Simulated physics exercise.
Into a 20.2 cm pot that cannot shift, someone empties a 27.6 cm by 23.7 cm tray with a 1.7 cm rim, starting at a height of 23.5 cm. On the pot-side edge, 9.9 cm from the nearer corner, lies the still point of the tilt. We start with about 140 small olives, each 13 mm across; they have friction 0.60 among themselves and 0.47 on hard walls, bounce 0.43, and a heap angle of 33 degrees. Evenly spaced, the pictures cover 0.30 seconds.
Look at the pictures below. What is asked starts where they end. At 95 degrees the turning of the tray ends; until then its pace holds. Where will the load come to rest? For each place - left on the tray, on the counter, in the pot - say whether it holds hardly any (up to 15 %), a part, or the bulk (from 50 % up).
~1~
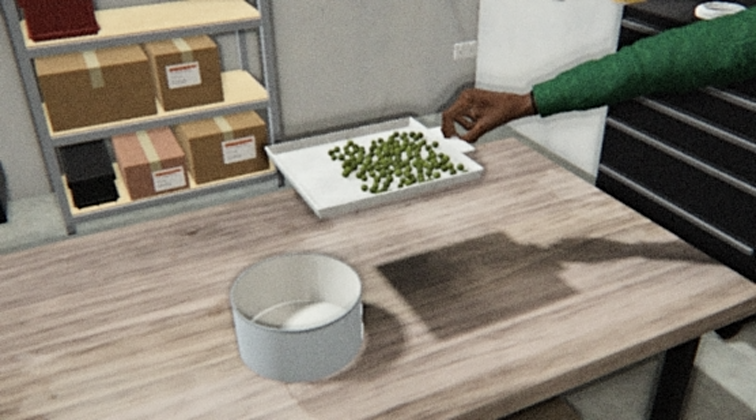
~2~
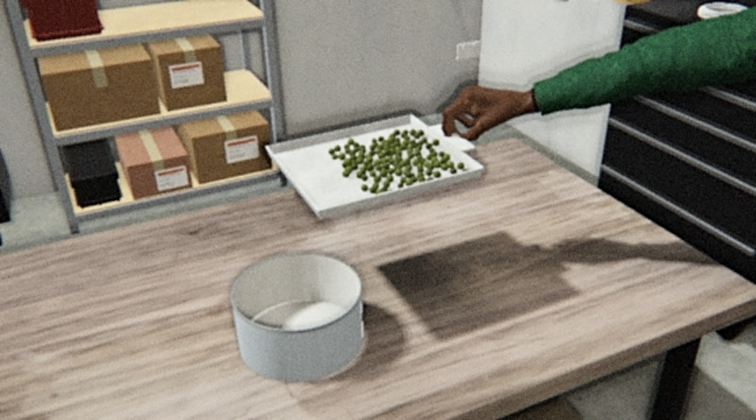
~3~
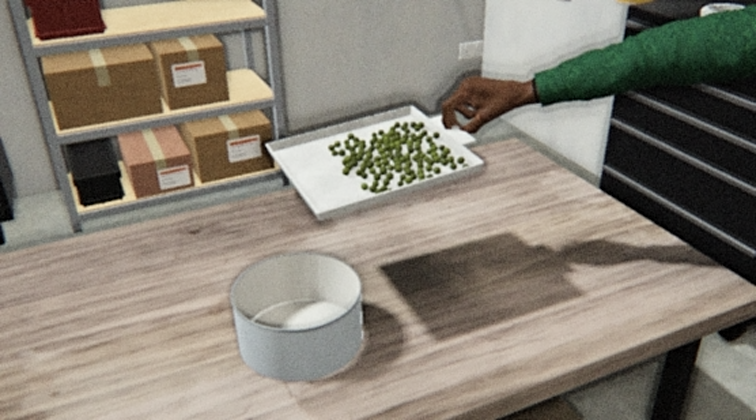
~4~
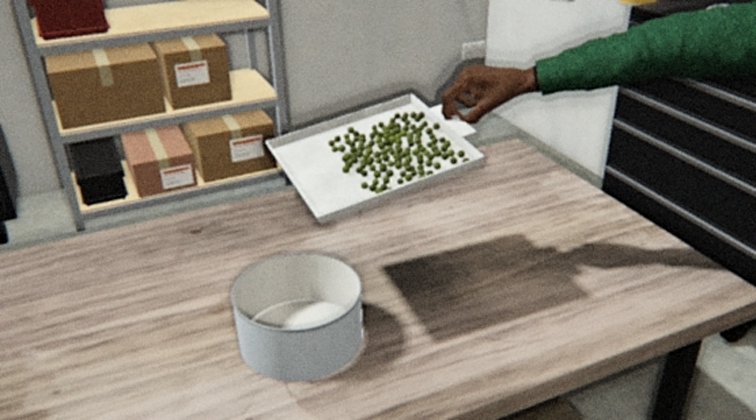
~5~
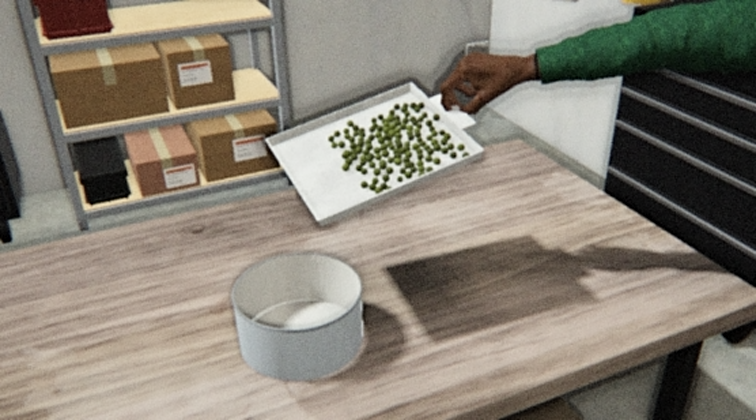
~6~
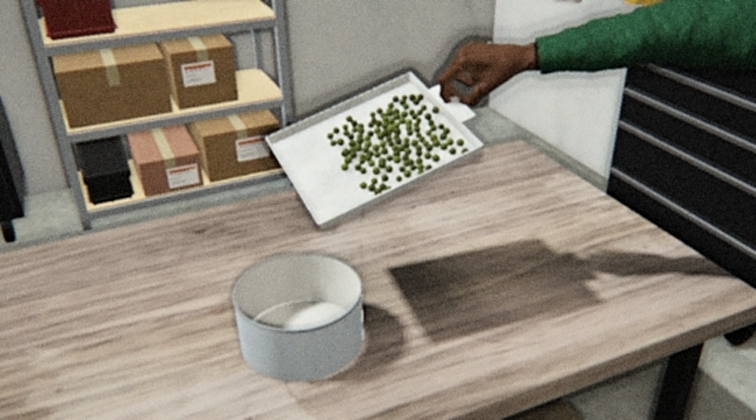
Tray: Hardly any; counter: Hardly any; pot: The bulk.
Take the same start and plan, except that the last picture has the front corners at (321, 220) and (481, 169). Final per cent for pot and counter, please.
The pot gets 45 and the counter 55.
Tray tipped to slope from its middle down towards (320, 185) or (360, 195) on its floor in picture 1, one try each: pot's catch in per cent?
Estimate: Some 75 % and some 70 % respectively.
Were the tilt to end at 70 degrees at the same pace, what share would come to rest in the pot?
In that case some 20 per cent.
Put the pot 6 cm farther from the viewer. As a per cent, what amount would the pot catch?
It would come to roughly 60 percent.
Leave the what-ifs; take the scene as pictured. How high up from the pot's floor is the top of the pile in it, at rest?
Some 2.5 cm up.
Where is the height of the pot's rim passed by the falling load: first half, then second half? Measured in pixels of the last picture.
(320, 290) or so first, later (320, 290).
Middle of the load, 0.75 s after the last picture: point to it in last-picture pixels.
At that time the load is centred around (335, 194).
Then, 0.45 s after the last picture, tilt 55 degrees; the tray holds 95 %, the pot 0 %.
Then, 0.75 s after the last picture, tilt 79 degrees; the tray holds 80 %, the pot 15 %.
Then, 1.16 s after the last picture, tilt 95 degrees; the tray holds 10 %, the pot 45 %.
In the end, tray 0 %, counter 5 %, pot 95 %.
